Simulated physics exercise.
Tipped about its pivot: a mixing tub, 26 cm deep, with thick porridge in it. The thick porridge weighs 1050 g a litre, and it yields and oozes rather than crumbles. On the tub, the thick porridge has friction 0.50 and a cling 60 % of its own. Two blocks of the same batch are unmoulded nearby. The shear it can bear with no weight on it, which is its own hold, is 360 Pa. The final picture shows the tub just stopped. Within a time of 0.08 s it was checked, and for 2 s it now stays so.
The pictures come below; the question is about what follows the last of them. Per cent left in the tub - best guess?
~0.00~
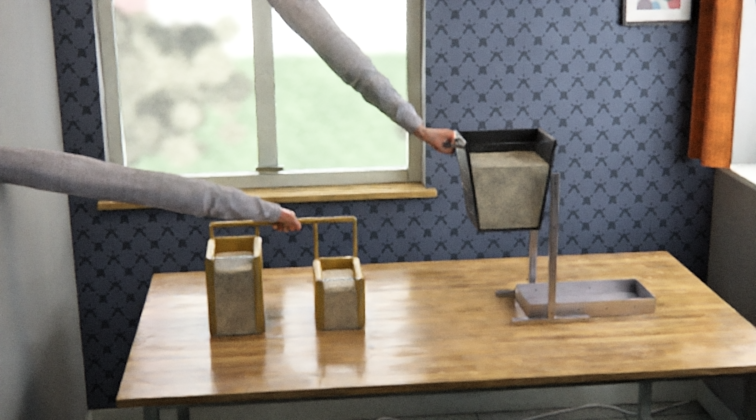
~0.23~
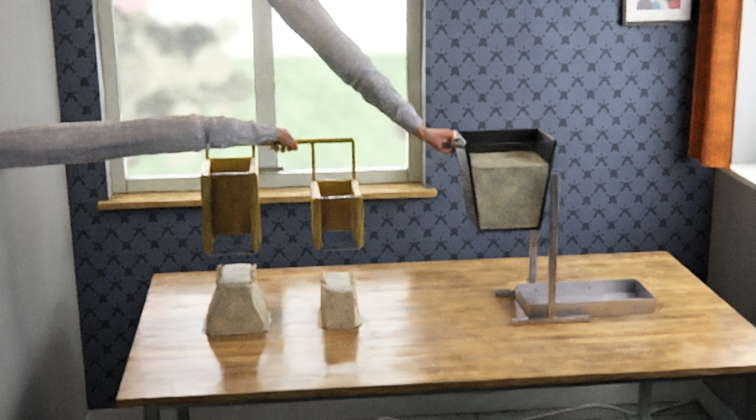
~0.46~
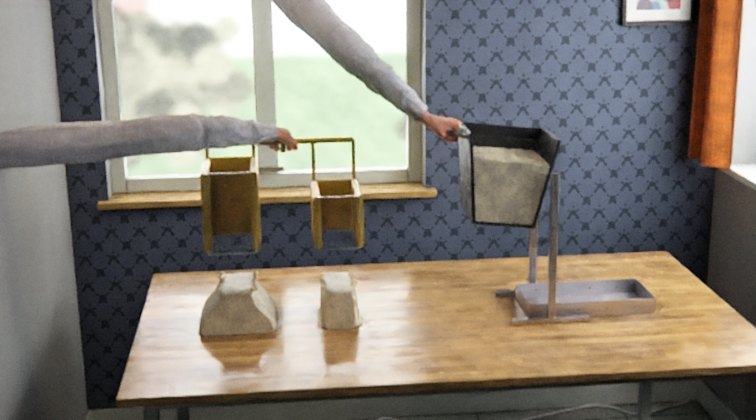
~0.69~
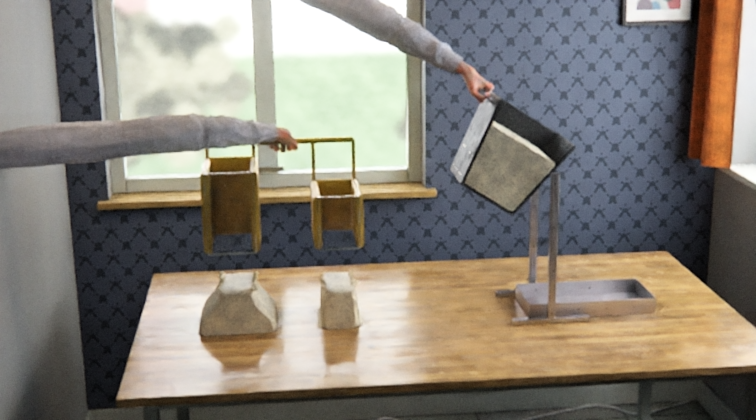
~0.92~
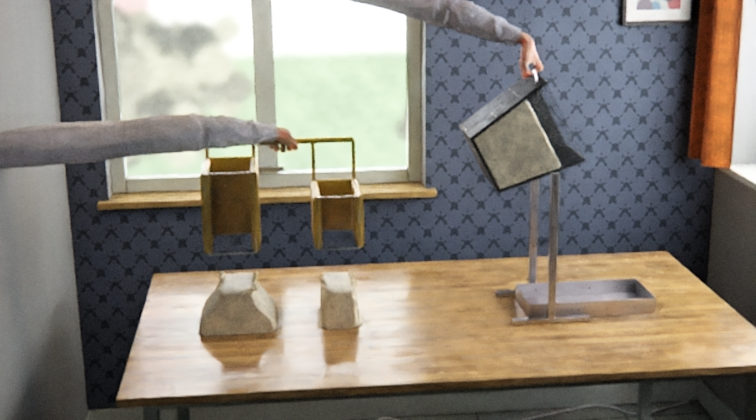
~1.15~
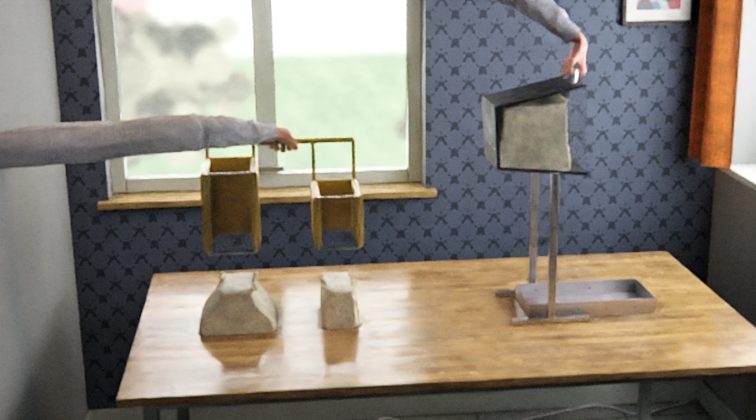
Best guess: 61 %.
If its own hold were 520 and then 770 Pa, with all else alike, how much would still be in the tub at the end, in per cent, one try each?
The two runs give near 100 % and near 100 % respectively.
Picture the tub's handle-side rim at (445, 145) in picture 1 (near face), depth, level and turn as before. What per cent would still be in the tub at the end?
Some 40 per cent, I reckon.
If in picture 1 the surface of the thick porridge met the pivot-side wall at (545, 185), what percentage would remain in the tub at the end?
That works out near 100 %.
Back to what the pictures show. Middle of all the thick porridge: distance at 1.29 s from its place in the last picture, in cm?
Roughly 4 cm.
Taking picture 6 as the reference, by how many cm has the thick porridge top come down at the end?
About 10 cm.
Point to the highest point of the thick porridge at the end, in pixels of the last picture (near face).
About (549, 135).
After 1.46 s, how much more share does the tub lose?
Share of load from then on: Approx. 16 %.
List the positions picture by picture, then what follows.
The first picture shows handle-side rim at (468, 144), tilt 0 degrees; top of the thick porridge at (543, 165); blocks stand 21 cm, 13 cm (left to right).
The second picture shows handle-side rim at (468, 144), tilt 0 degrees; top of the thick porridge at (543, 165); blocks stand 16 cm, 13 cm (left to right).
The third picture shows handle-side rim at (473, 134), tilt 7 degrees; top of the thick porridge at (479, 159); blocks stand 14 cm, 13 cm (left to right).
The fourth picture shows handle-side rim at (503, 101), tilt 33 degrees; top of the thick porridge at (496, 126); blocks stand 14 cm, 13 cm (left to right).
The fifth picture shows handle-side rim at (547, 84), tilt 63 degrees; top of the thick porridge at (527, 103); blocks stand 14 cm, 13 cm (left to right).
The sixth picture shows handle-side rim at (586, 87), tilt 87 degrees; top of the thick porridge at (560, 103); blocks stand 14 cm, 13 cm (left to right).
After 1.29 s, the tub is at 87 degrees and holds 99 %.
After 1.46 s, the tub is at 87 degrees and holds 78 %.
After 1.63 s, the tub is at 87 degrees and holds 64 %.
After 1.80 s, the tub is at 87 degrees and holds 61 %.
After 3.15 s, at the end, the tub is at 87 degrees and holds 61 %.
